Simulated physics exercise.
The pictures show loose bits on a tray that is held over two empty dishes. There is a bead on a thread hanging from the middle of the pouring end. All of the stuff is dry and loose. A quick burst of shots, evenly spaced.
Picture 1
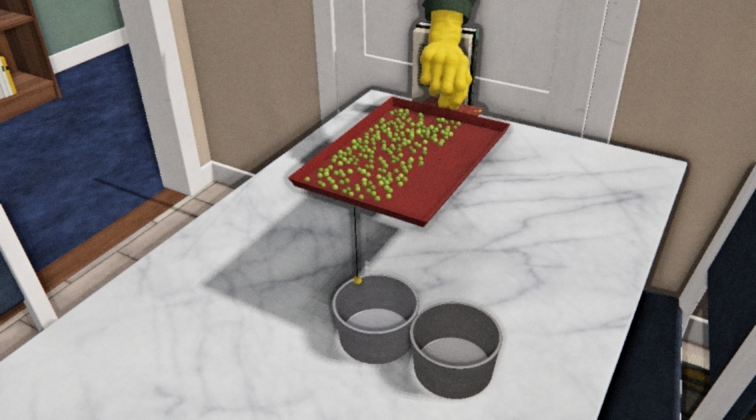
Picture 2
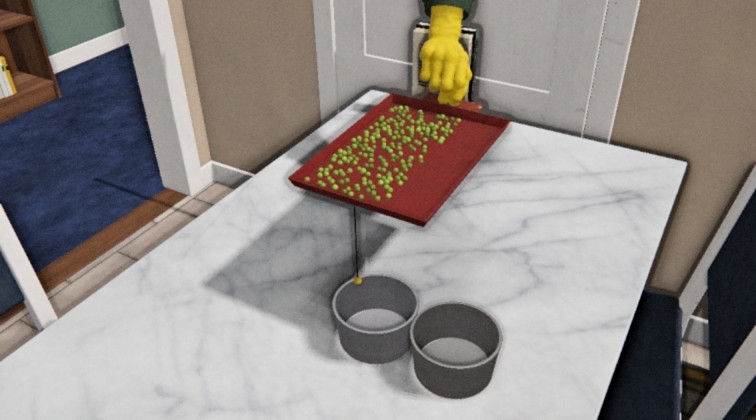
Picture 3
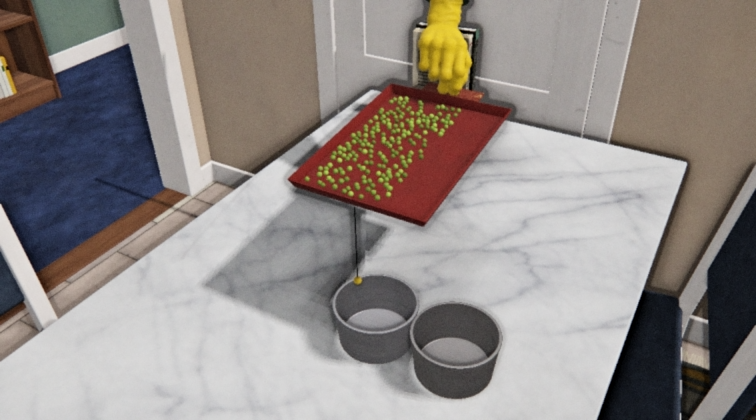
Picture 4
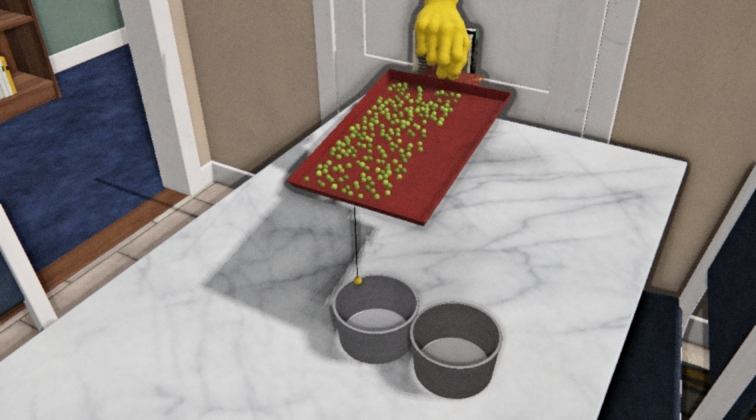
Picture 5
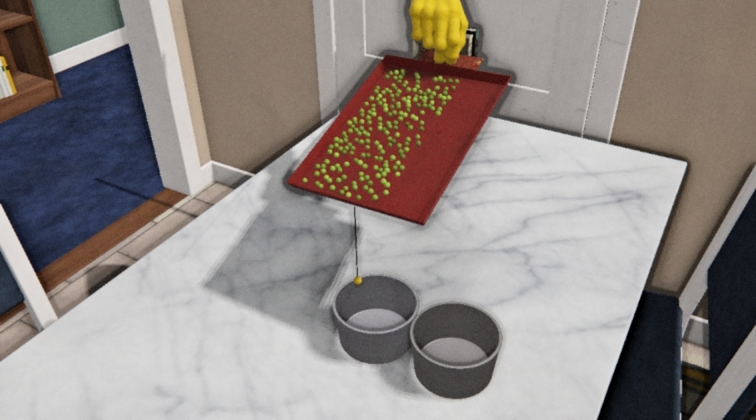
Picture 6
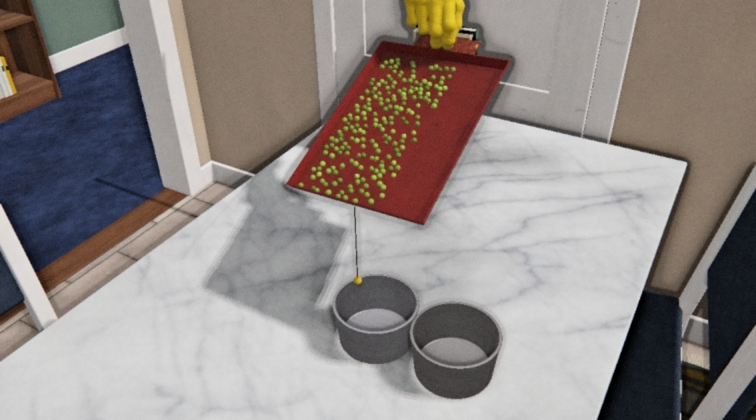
A red tray scattered with green peas is held by a yellow-gloved hand above a white marble table, seen from above at an angle in a room with beige walls and a blue floor beyond a doorway. Two empty grey dishes sit side by side below the tray's near end, where a small yellow bead hangs on a thread. The hand steadily raises the far end, tilting the tray toward the dishes while the peas shift slightly across it and the camera stays still.
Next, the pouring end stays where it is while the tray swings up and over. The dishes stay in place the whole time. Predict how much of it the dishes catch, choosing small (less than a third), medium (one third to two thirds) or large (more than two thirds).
The catch is small, less than a third.
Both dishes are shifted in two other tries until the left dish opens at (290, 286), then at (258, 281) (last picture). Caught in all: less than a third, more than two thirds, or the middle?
First attempt: Above two thirds; second attempt: Above two thirds.
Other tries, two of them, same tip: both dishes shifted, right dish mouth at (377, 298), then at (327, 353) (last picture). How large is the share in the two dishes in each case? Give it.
First 50 per cent, second 20 per cent.
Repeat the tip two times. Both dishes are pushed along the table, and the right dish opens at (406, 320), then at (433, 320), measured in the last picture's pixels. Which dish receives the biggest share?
On the first try it would be the one on the left, and on the second the one on the left.
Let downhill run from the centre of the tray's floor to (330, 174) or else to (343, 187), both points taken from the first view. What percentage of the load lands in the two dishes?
First heading 0 %, second heading 0 %.
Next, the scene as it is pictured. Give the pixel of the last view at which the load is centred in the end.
Near (298, 340), more or less.
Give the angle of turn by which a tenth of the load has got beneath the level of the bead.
Roughly 70°.
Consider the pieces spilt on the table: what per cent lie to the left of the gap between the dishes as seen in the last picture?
Reading: Around 100 %.
Soon, tray tipped steeply; about half on the tray; a stray few outside both; about half in the air.
A while on, tray tipped past a quarter turn; a small part in the left dish; most outside both; a small part in the air.
Towards the end, tray tipped past a quarter turn; a small part in the left dish; most outside both.
Finally, tray tipped past a quarter turn; none in the right dish; a small part in the left dish; most outside both.
